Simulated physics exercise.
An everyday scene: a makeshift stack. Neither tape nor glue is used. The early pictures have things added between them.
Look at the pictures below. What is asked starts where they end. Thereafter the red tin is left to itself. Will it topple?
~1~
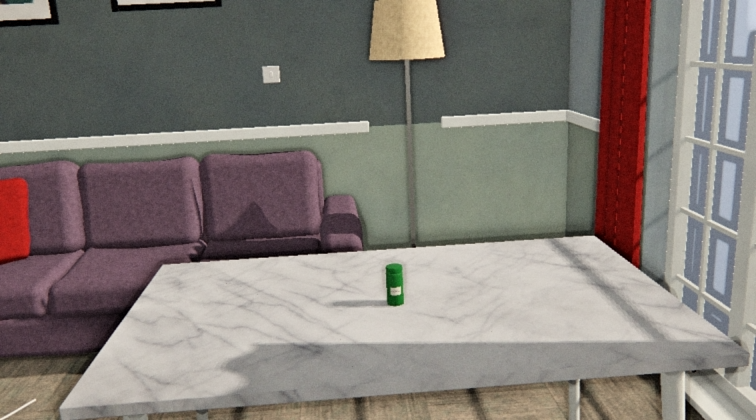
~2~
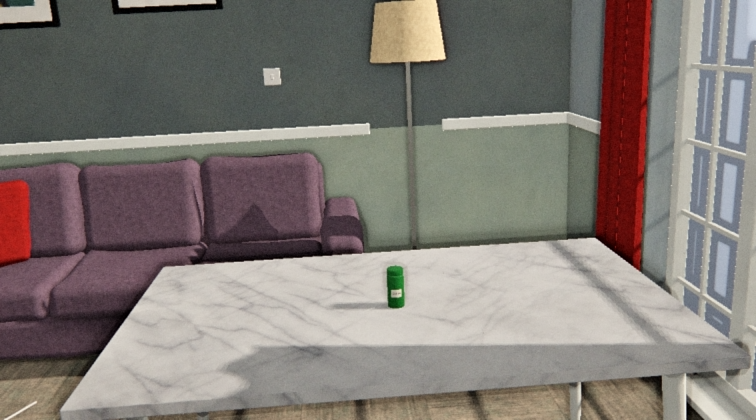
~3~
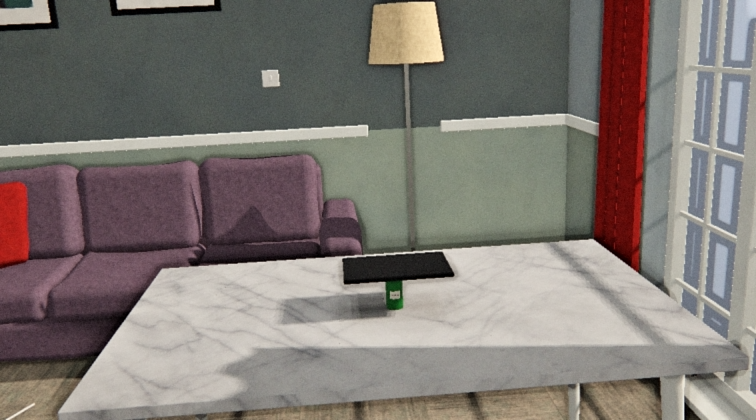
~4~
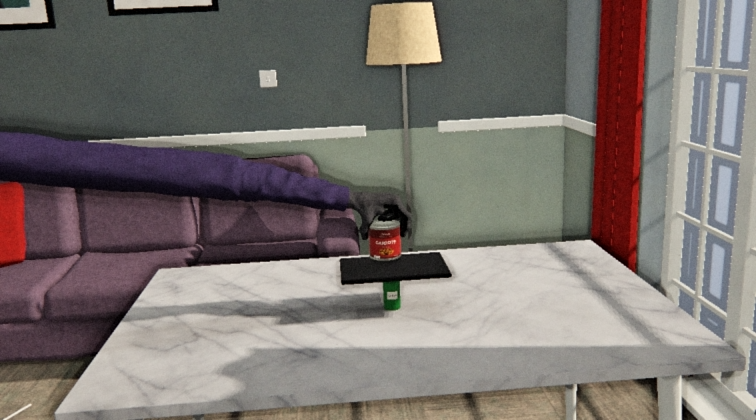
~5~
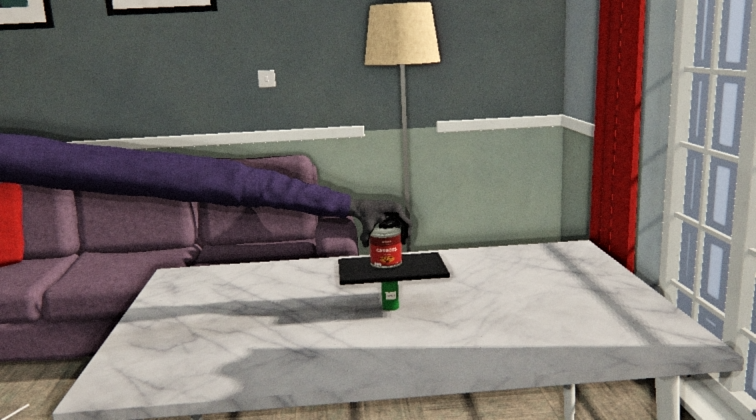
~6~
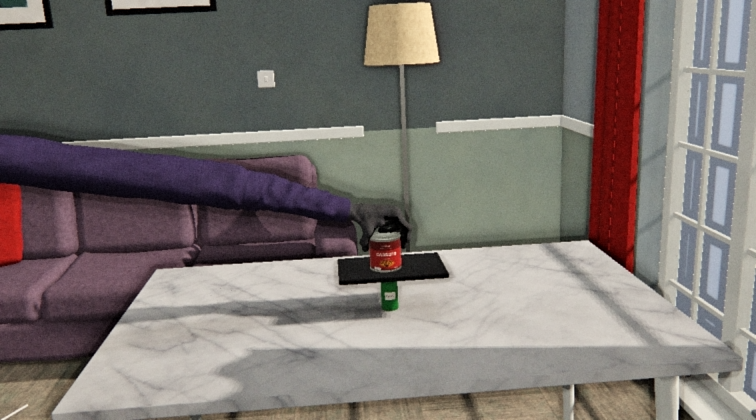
No.
Then, 0.30 s past the last view, nothing moves.
Then, 0.70 s past the last view, red tin resting near (385, 252).
Finally, all 3 still in place. Final places as the last picture's camera would see them, red tin near (385, 252). The stack stays up.
